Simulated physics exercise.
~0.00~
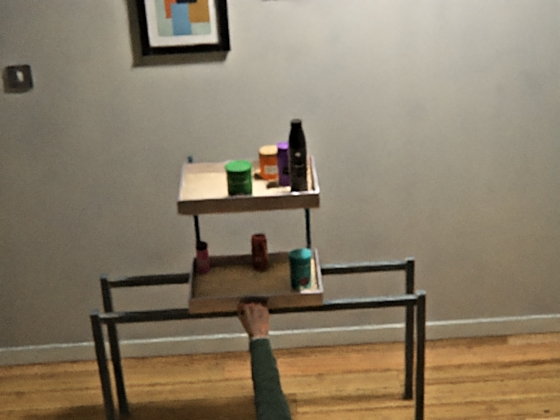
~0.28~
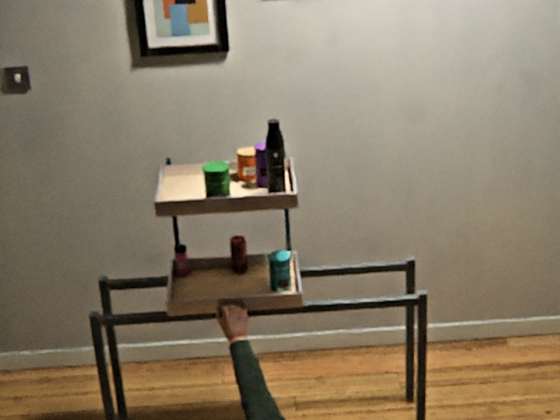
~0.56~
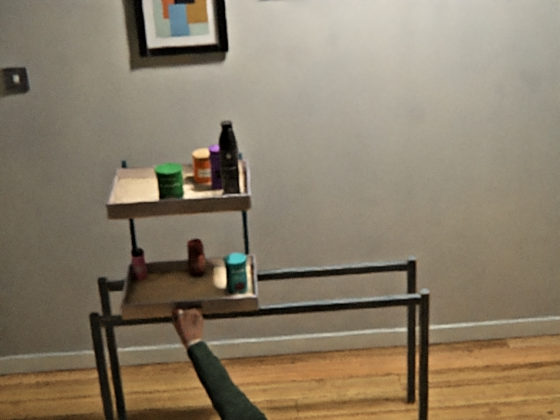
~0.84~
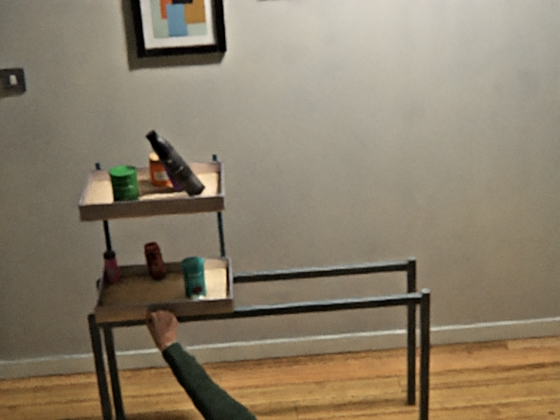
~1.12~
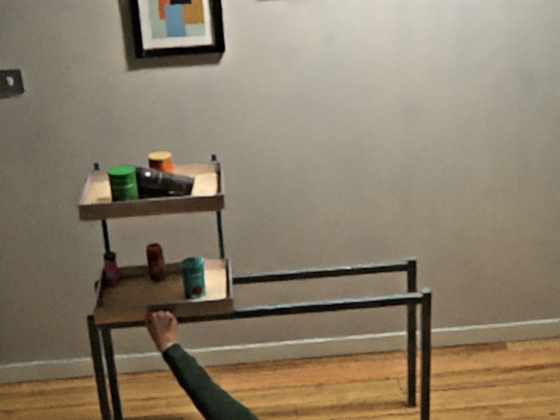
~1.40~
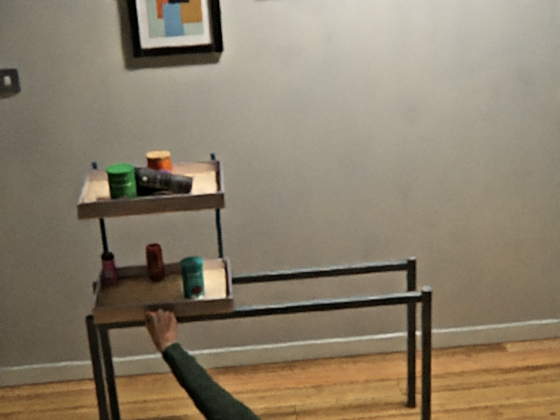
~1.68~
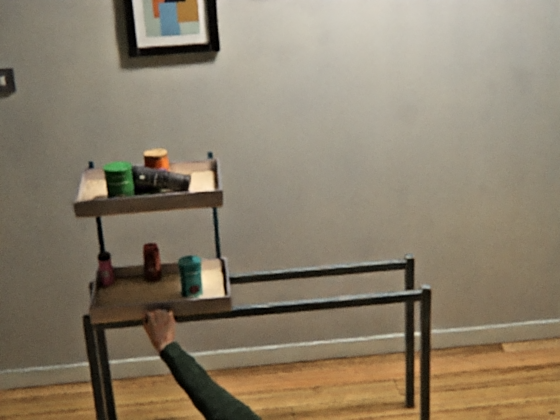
A two-tier wooden shelf unit holding jars, tins and bottles slides left along a metal frame, guided by a hand gripping the edge of its lower tray. At first everything stands upright, with a tall black bottle near the right of the upper tray. The shelf travels on to the left end of the frame and stops, and the black bottle tilts sharply to the left while the purple jar beside it leans. Both topple onto their sides. The shelf then stays still, the hand remaining on it, with the fallen pair lying on the upper tray and the green tin, orange jar and turquoise tin still upright.
